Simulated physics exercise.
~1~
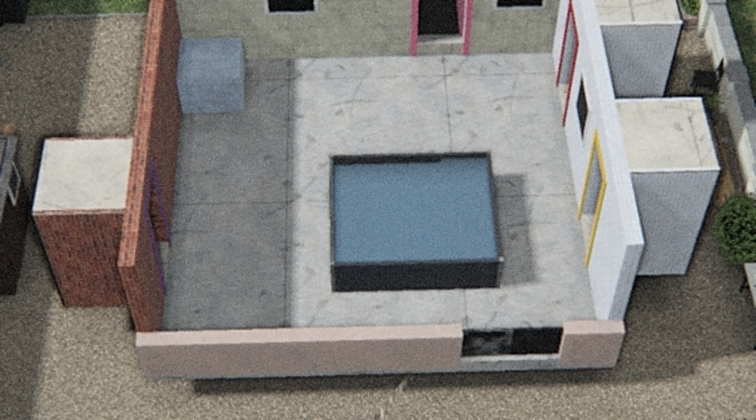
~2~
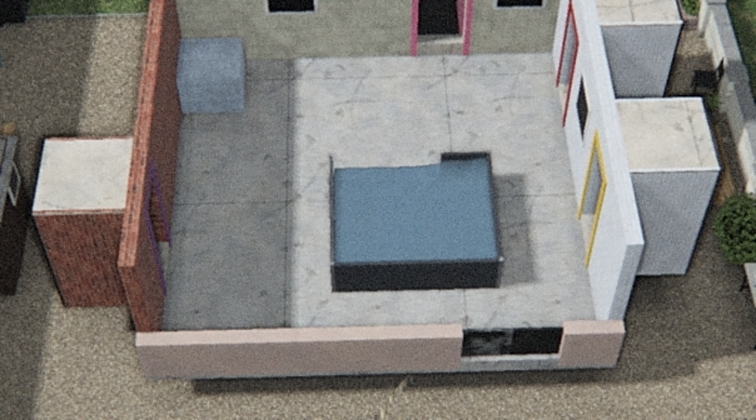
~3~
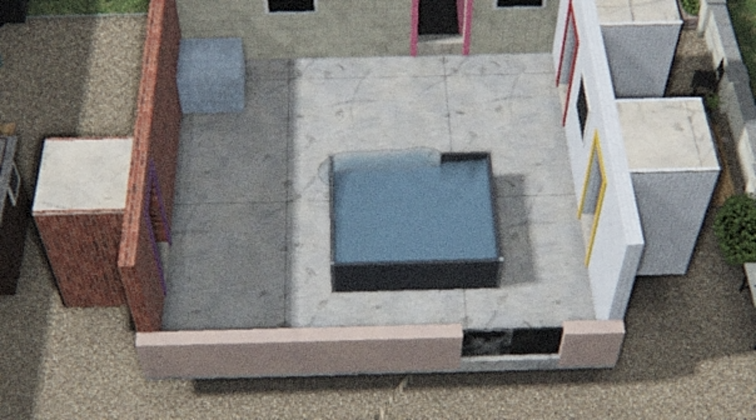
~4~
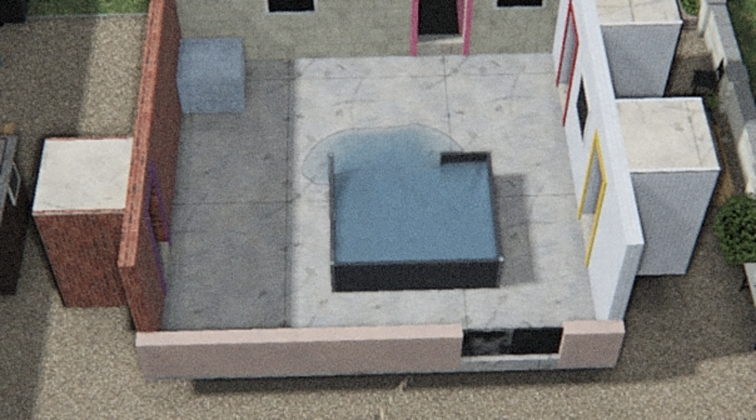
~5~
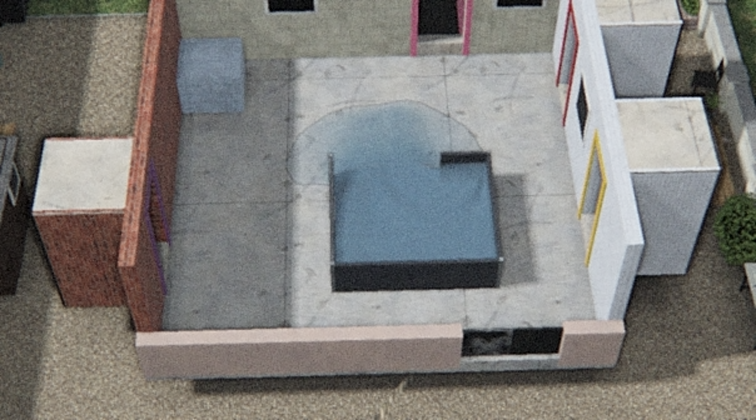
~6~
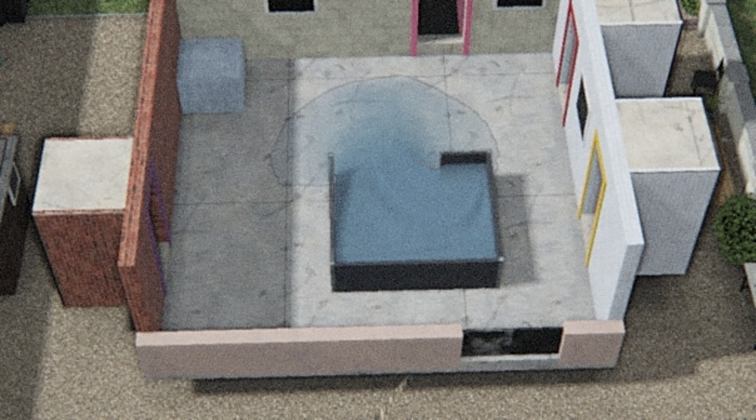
Walled concrete yard seen from above, with blue water pouring through a gap in a dark tank's far side and fanning outward.
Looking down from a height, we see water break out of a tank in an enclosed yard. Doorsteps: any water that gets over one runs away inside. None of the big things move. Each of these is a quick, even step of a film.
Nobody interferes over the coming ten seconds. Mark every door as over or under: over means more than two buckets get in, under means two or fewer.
Red door - over; yellow door - under; purple door - under; pink door - under.
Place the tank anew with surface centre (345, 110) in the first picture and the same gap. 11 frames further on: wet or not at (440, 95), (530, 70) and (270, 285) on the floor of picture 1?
Points in turn: Inundated; inundated; not reached.
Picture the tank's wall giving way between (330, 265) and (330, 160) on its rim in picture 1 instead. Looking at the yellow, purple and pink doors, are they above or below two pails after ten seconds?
The yellow door falls short, the purple door ends up above, and the pink door falls short.
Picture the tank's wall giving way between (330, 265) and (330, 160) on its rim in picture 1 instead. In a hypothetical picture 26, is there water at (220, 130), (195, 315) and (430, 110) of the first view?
Spot one ends up deluged, spot two deluged, spot three untouched by the spill.
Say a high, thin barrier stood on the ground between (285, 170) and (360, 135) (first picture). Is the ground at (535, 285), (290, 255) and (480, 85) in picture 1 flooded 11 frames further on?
Results in sequence: Bone-dry / swamped / swamped.
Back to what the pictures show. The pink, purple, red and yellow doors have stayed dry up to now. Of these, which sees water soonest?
Looks like the door marked pink.
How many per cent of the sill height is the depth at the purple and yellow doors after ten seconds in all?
Respectively about 60 and 30 per cent.
A moment on, water covers 35 % of the floor; the red door not reached, the yellow door not reached, the purple door not reached, the pink door wet at the sill, nothing in.
Next, water covers 35 % of the floor; the red door wet at the sill, nothing in, the yellow door not reached, the purple door not reached, the pink door wet at the sill, nothing in.
Then, water covers 50 % of the floor; the red door under two buckets in, the yellow door not reached, the purple door not reached, the pink door under two buckets in.
Later, water covers 90 % of the floor; the red door over two buckets in, the yellow door wet at the sill, nothing in, the purple door wet at the sill, nothing in, the pink door under two buckets in.
In the end, water covers 95 % of the floor; the red door far over two buckets in, the yellow door wet at the sill, nothing in, the purple door wet at the sill, nothing in, the pink door under two buckets in.
